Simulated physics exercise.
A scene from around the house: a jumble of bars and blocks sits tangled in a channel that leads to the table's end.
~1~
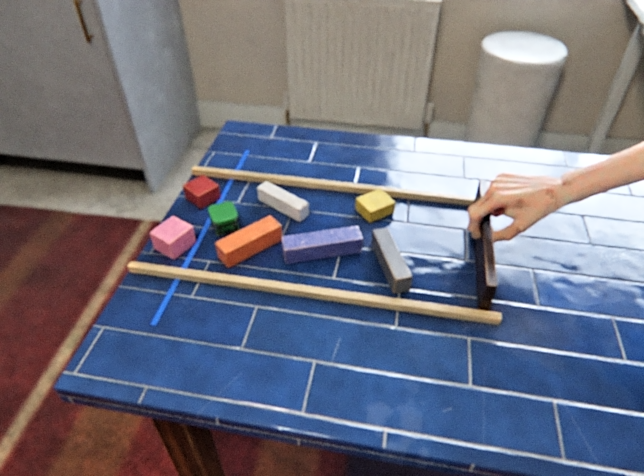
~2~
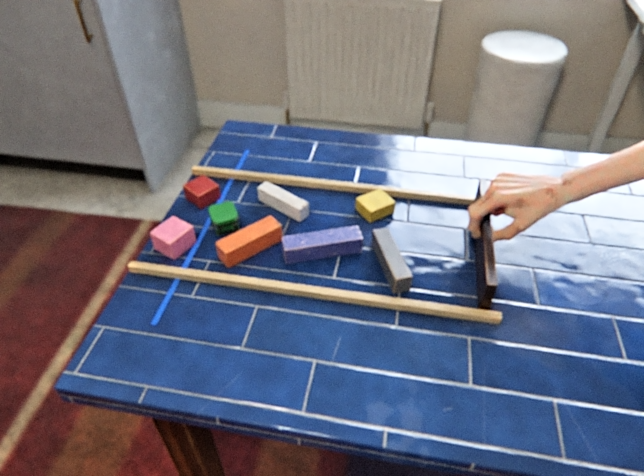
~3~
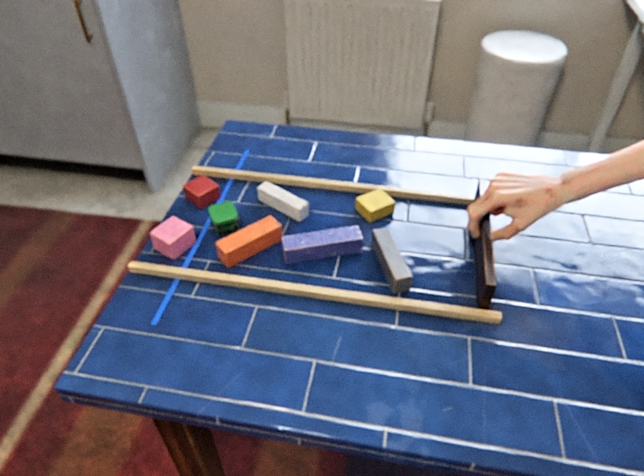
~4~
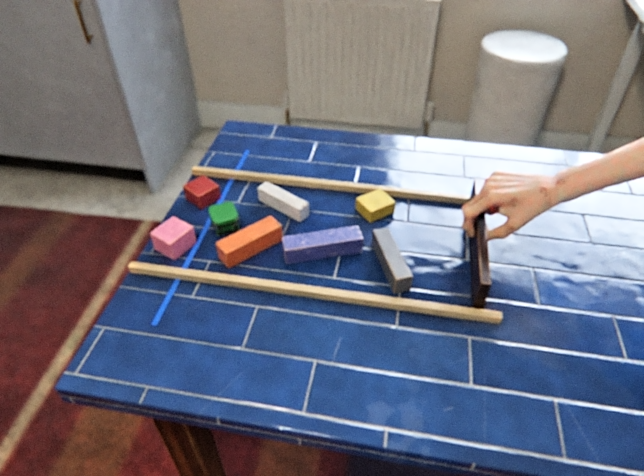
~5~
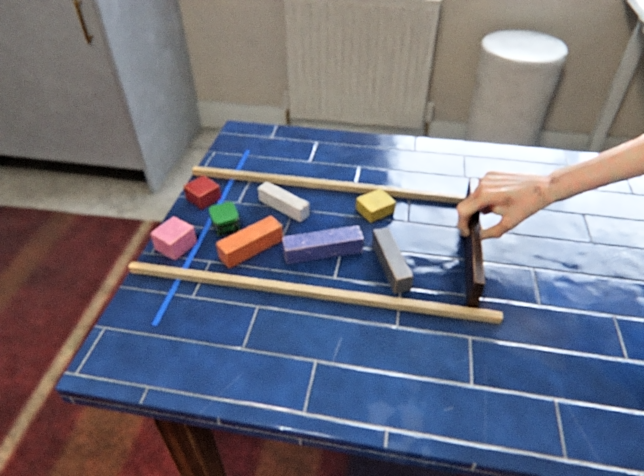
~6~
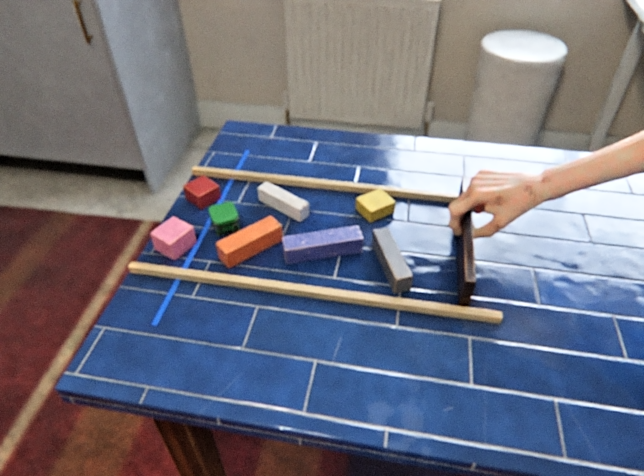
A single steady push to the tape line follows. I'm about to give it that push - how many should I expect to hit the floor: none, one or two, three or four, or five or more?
Expect three or four.
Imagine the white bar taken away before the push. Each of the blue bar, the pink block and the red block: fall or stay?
As for the blue bar, it is retained; the pink block is not retained; the red block is retained.
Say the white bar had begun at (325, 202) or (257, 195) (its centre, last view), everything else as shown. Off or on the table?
Well, in the first try it is not lost, and in the second it is not lost.
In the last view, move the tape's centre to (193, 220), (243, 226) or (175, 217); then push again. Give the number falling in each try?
Respectively 5, 0 and 7.
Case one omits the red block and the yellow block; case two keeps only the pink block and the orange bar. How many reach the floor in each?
Taking the two tries in turn, it comes to 2 and 1.
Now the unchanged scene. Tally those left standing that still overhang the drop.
The tally is 2.
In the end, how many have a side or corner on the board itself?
2.
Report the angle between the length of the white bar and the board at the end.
Roughly 35°.
Soon after, none off yet; red block at rest near (202, 192); pink block at rest near (174, 238); green case at rest near (225, 219).
Then, none off yet; red block moved a little near (191, 190); pink block moving near (166, 239); green case moved about its own width near (188, 212).
By the end, the number that fall off is three or four; fallen, green case, pink block and red block.
